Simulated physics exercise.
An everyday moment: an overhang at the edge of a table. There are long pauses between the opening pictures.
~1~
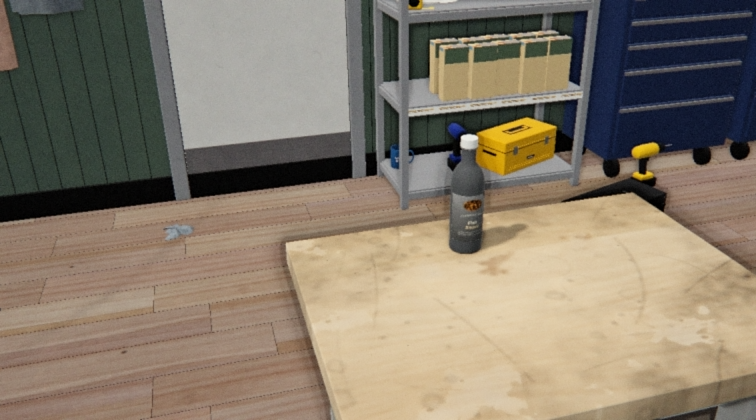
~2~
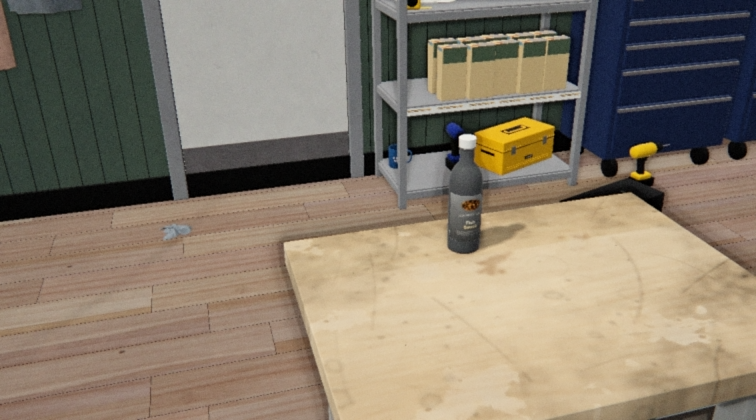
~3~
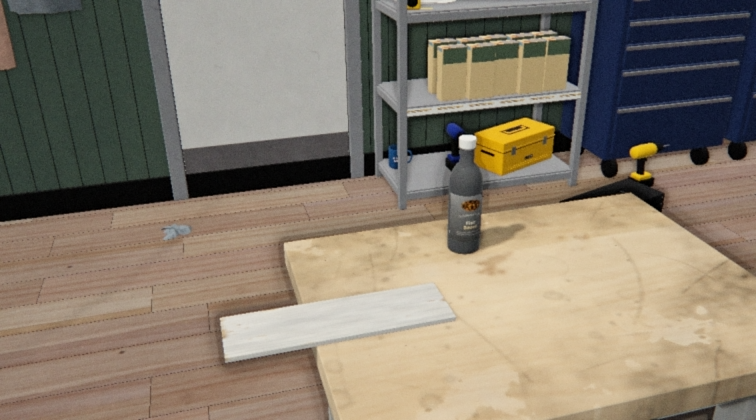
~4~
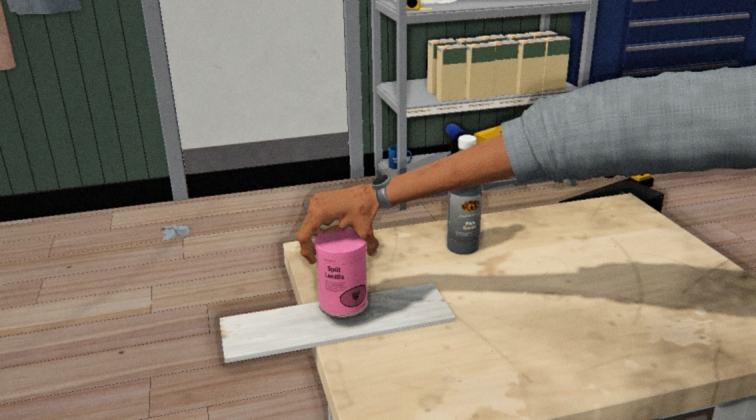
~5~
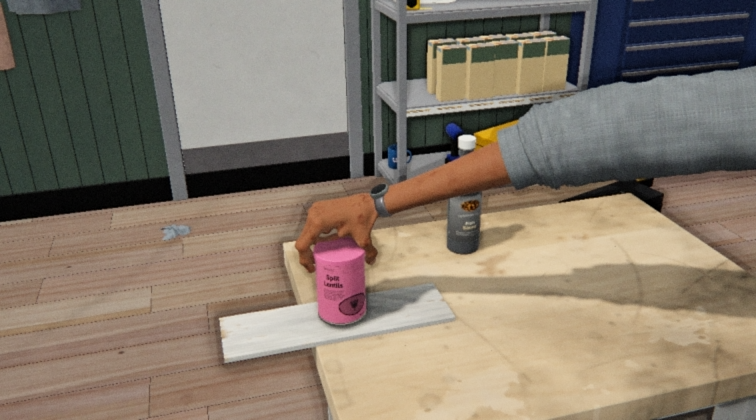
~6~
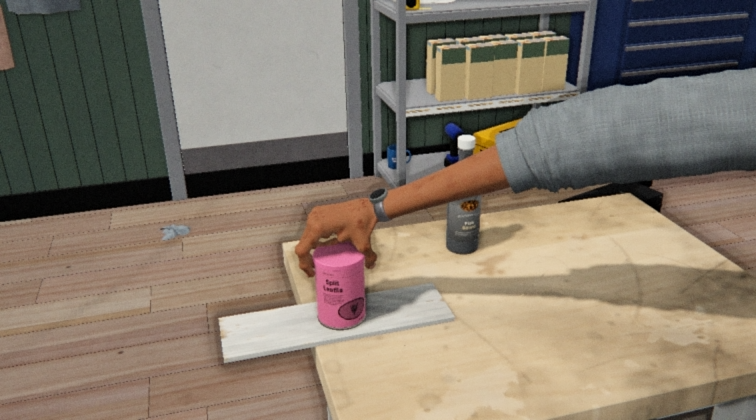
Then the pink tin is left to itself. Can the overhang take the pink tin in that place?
The plank keeps its balance.
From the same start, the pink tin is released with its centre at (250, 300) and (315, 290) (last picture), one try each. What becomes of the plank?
In the first case it goes over; in the second case it holds.
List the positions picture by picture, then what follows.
The last thing is not in view yet, in the first frame.
The last thing is not in view yet, in the second frame.
The last thing is not in view yet; white plank (338, 319), in the third frame.
Still above its spot; pink tin (342, 273); white plank (337, 320), in the fourth frame.
Still above its spot; pink tin (341, 281); white plank (337, 320), in the fifth frame.
In place under the hand; pink tin (340, 285); white plank (337, 320), in the sixth frame.
Then, 0.40 s on from there, no change.
Then, 0.90 s on from there, pink tin resting near (340, 286).
In the end, all 3 unmoved. At the end, from the last picture's camera, pink tin near (340, 286). The plank stays on the table.
